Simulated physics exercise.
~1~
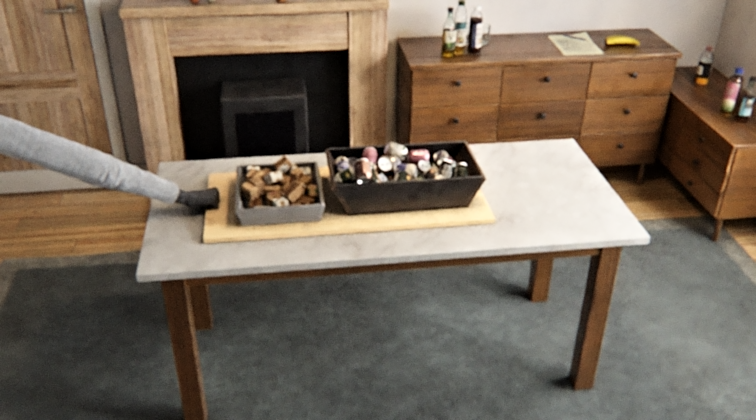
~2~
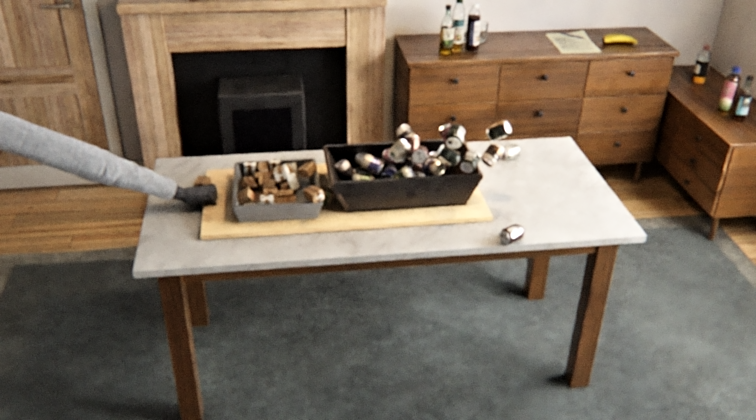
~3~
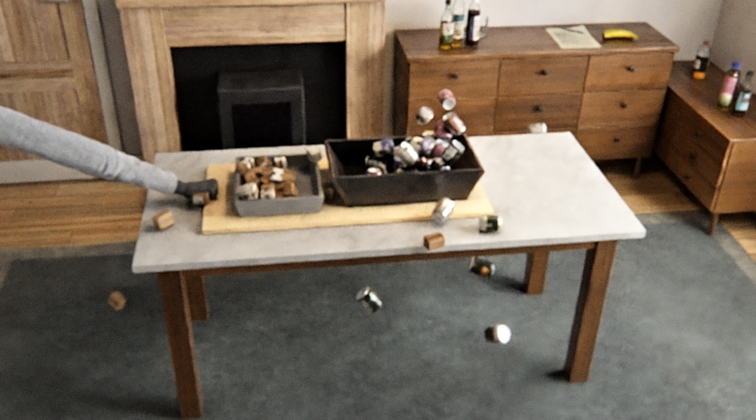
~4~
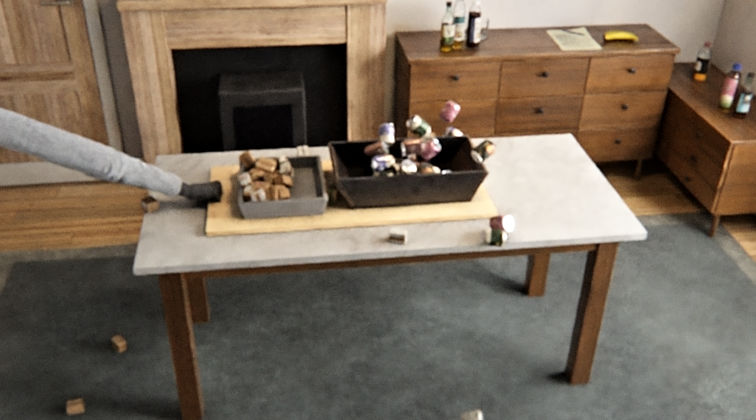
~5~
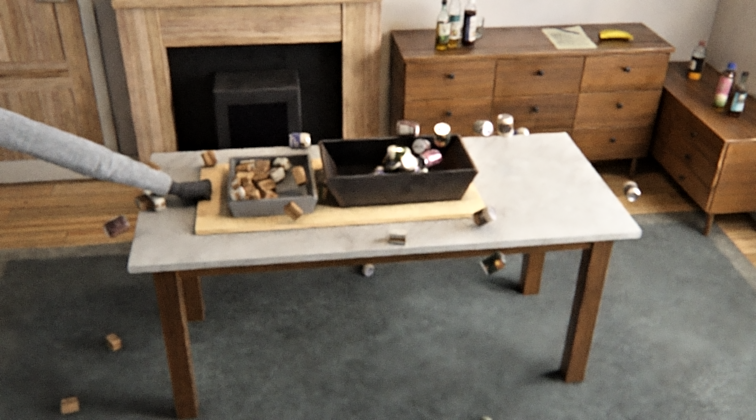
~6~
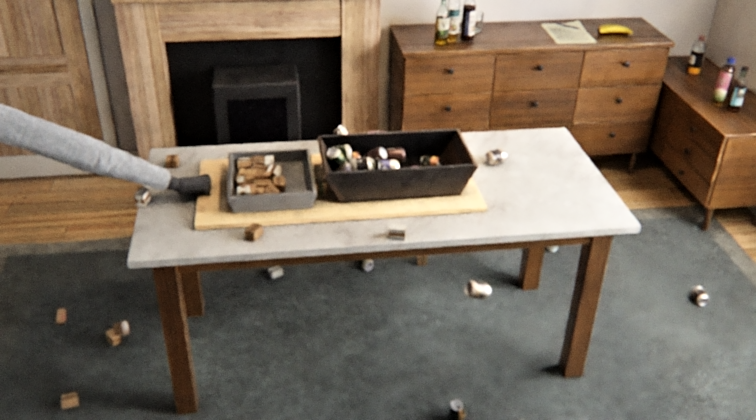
On a table, a gray arm rattles a board, scattering cans and parcels from two trays.
